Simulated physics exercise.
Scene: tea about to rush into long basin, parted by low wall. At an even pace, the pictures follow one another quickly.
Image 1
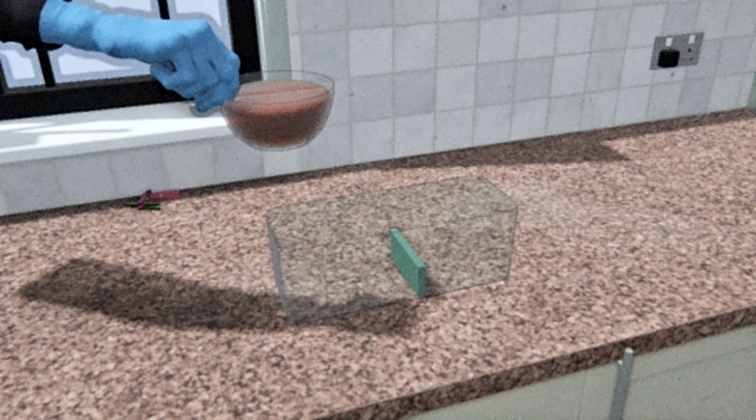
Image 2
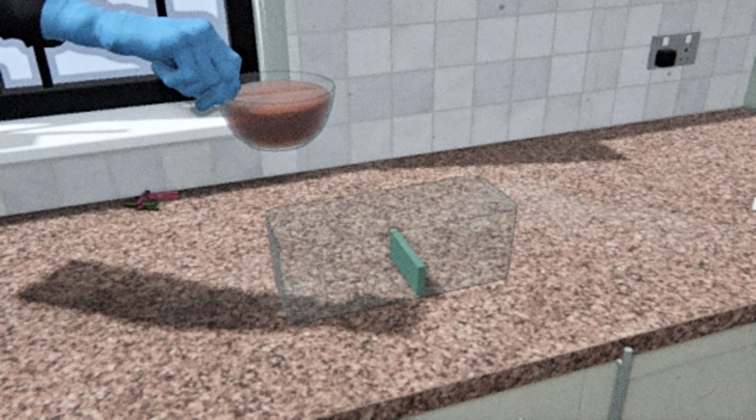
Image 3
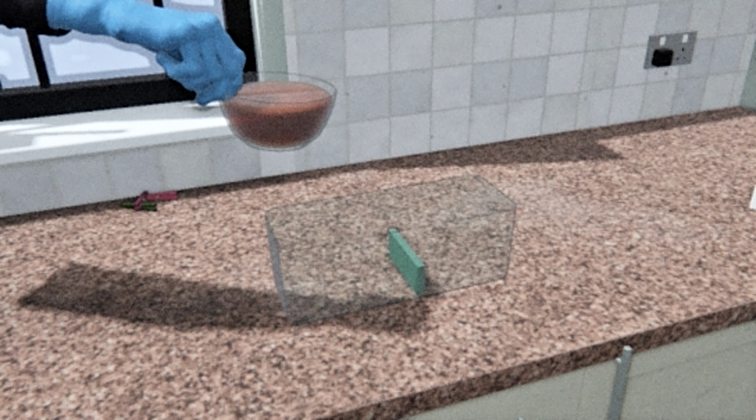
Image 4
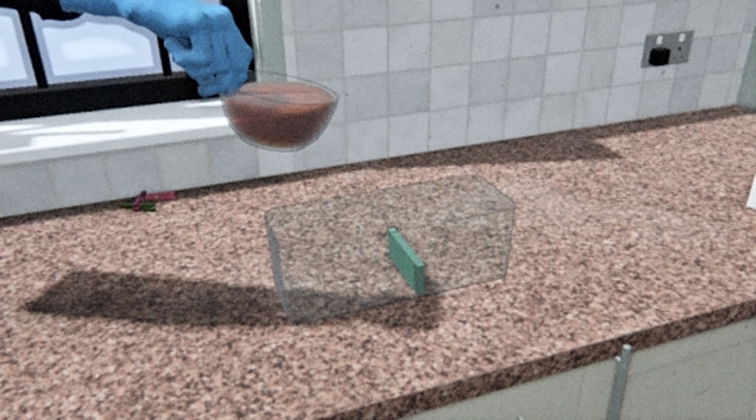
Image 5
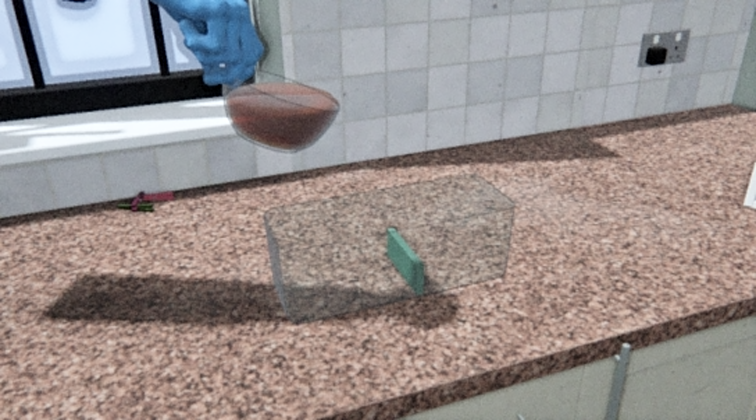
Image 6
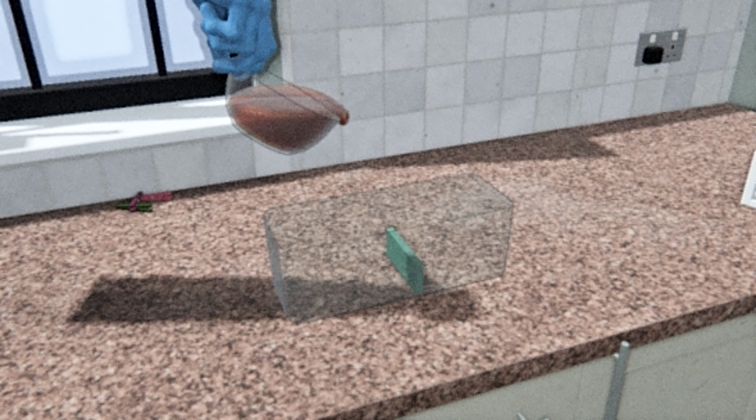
At the start, a blue-gloved hand holds a clear bowl of reddish-brown tea level above a long glass basin divided by a low green wall. The hand then tilts the bowl to the right, slowly and then more steeply, until the tea reaches the lowered rim and begins to slip over it.
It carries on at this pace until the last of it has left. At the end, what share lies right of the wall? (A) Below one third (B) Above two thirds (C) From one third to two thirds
A, below one third.
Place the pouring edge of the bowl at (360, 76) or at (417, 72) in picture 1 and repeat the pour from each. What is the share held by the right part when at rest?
It comes to 45 % the first time and 85 % the second.
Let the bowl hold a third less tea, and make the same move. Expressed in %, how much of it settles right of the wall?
Roughly 5 in a hundred.
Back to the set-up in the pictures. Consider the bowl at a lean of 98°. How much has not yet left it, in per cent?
Around 10 in a hundred.
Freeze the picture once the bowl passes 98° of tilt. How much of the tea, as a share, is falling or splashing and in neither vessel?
That works out near 45 percent.
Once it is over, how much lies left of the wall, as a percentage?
I'd put it at about 85 per cent.
A moment on, the bowl is tipped on its side and 11 per cent is still to pour, 42 is left of the wall and 1 right of it.
Next, the bowl is tipped right over and 0 per cent is still to pour, 90 is left of the wall and 3 right of it.
Then the bowl is tipped right over and 0 per cent is still to pour, 87 is left of the wall and 9 right of it.
Later the bowl is tipped right over and 0 per cent is still to pour, 87 is left of the wall and 9 right of it.
In the end 87 per cent lies left of the wall, 9 right of it and 4 outside.
